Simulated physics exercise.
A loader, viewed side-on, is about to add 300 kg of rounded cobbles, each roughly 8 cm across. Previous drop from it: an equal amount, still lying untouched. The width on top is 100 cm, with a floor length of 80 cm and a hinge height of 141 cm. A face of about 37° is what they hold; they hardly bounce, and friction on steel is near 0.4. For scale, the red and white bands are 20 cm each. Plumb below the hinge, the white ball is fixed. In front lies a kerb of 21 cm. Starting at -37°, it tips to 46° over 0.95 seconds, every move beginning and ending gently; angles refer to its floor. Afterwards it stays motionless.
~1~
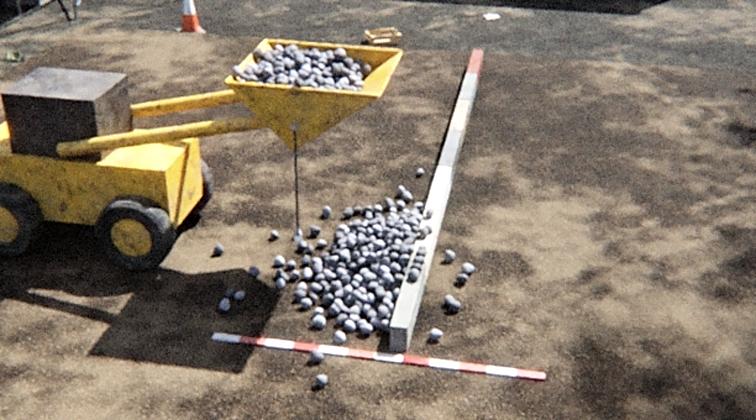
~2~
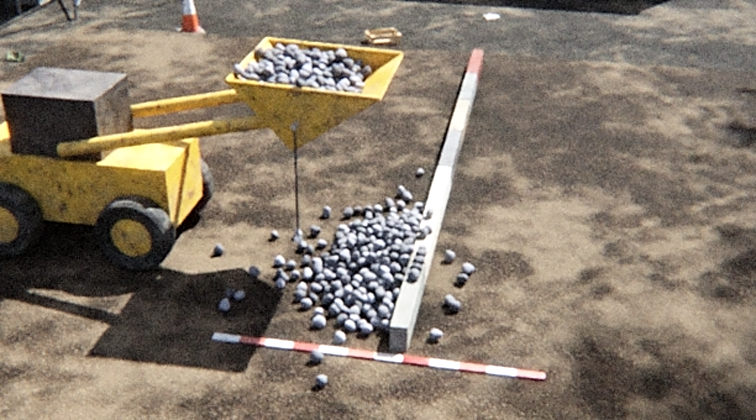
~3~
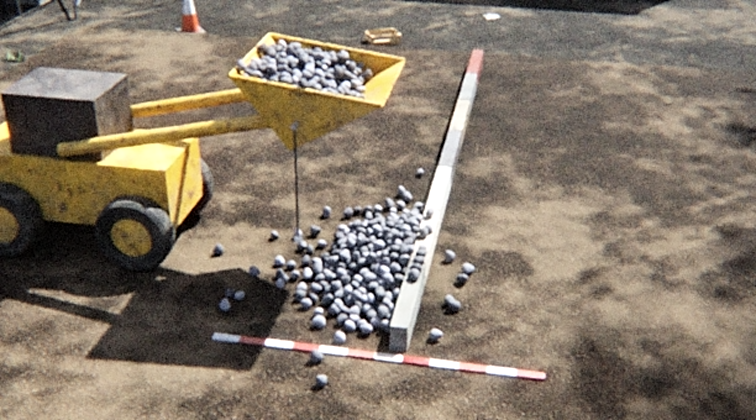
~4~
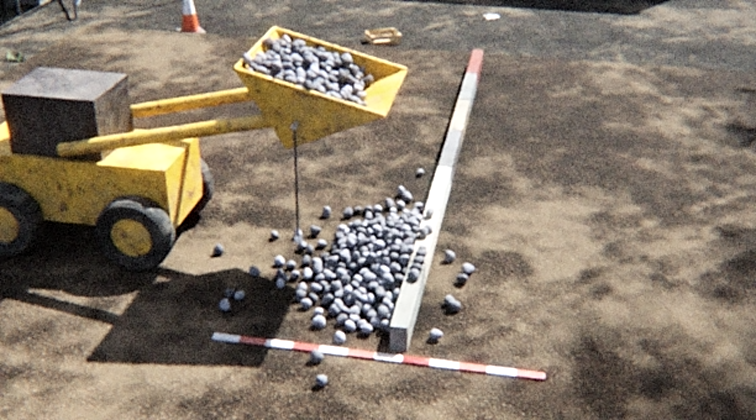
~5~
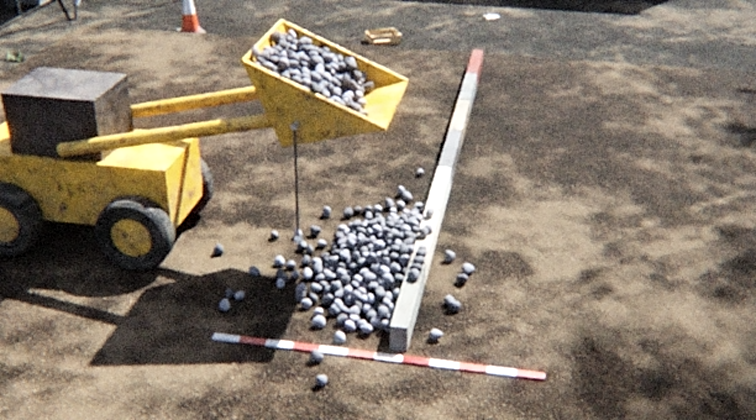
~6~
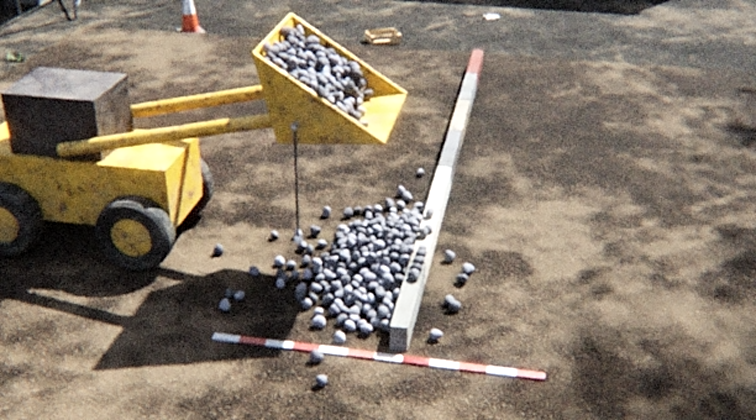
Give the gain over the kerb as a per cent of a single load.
38 %.
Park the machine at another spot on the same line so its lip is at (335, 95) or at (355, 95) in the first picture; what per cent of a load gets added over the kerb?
Around 5 percent, then around 15 percent.
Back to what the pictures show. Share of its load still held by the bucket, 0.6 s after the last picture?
It keeps some 45 percent of its load.
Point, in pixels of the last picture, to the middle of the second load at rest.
Their middle rests near (408, 252).
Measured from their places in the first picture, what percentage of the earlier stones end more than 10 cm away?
I'd say roughly 15 per cent of them.
Then, 0.3 s after the last picture the floor is at 33°; in per cent of one load, 100 in the bucket, 99 on this side of the kerb, 2 over the kerb; the foremost stones are at (445, 282).
Then, 0.6 s after the last picture the floor is at 46°; in per cent of one load, 43 in the bucket, 155 on this side of the kerb, 2 over the kerb; the foremost stones are at (446, 279).
Then, 1.0 s after the last picture the floor is at 46°; in per cent of one load, 1 in the bucket, 177 on this side of the kerb, 23 over the kerb; the foremost stones are at (505, 262).
Then, 3.6 s after the last picture the floor is at 46°; in per cent of one load, 0 in the bucket, 161 on this side of the kerb, 39 over the kerb; the foremost stones are at (628, 285). Net gain over the kerb, 38.
